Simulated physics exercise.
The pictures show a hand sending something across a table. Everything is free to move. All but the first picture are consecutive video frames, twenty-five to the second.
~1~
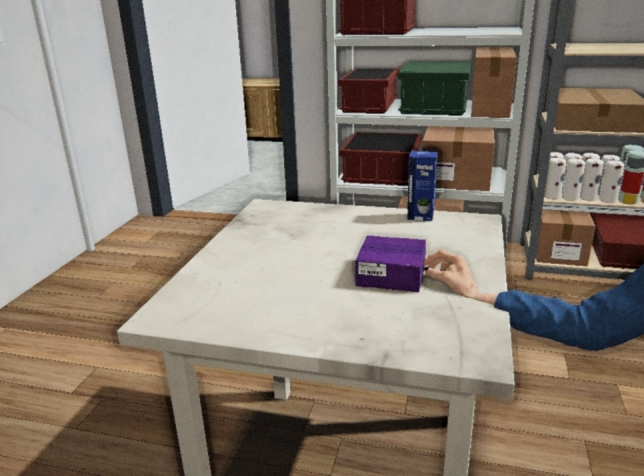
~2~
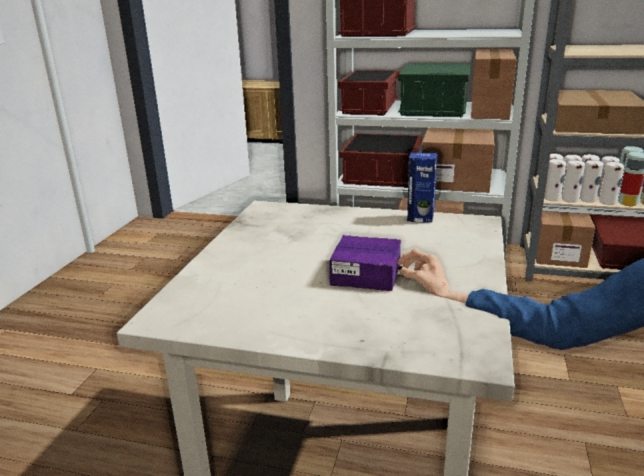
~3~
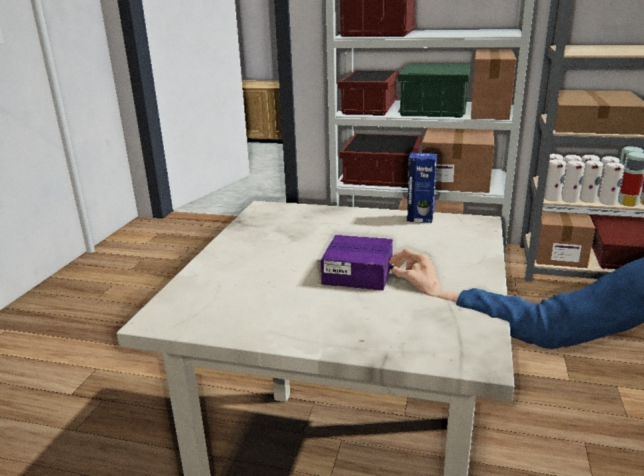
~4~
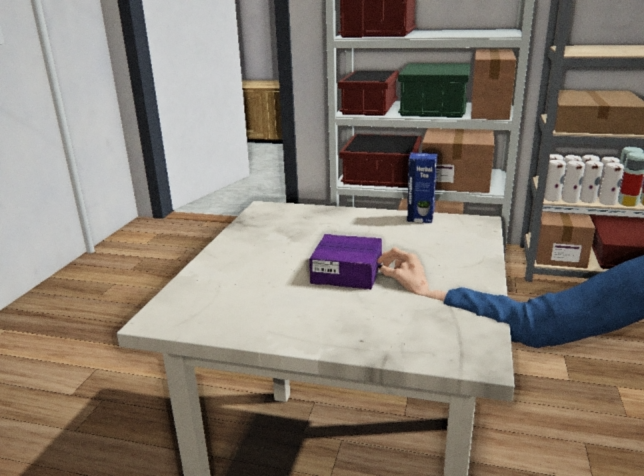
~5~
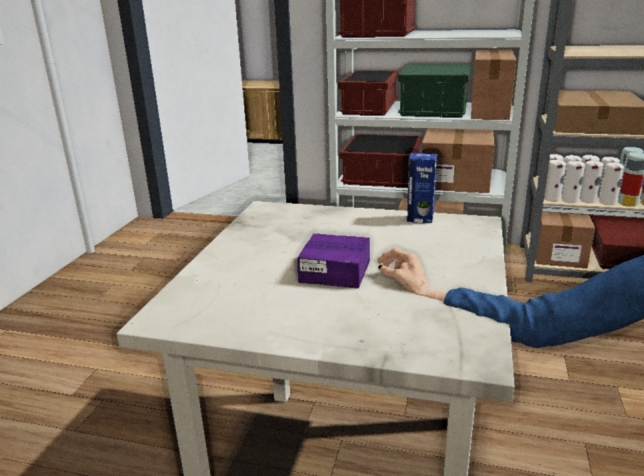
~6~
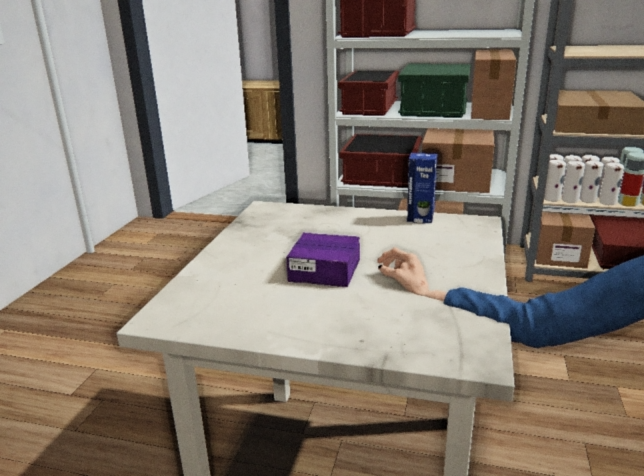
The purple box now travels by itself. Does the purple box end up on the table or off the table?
The purple box stays on the table.
Then, 0.10 s past the last view, purple box displaced about its own width near (304, 257).
Then, 0.20 s past the last view, purple box displaced about its own width near (292, 256).
Then, 0.30 s past the last view, purple box resting near (290, 255).
Finally, moved from the start, purple box. Final places as the last picture's camera would see them, purple box near (289, 255).
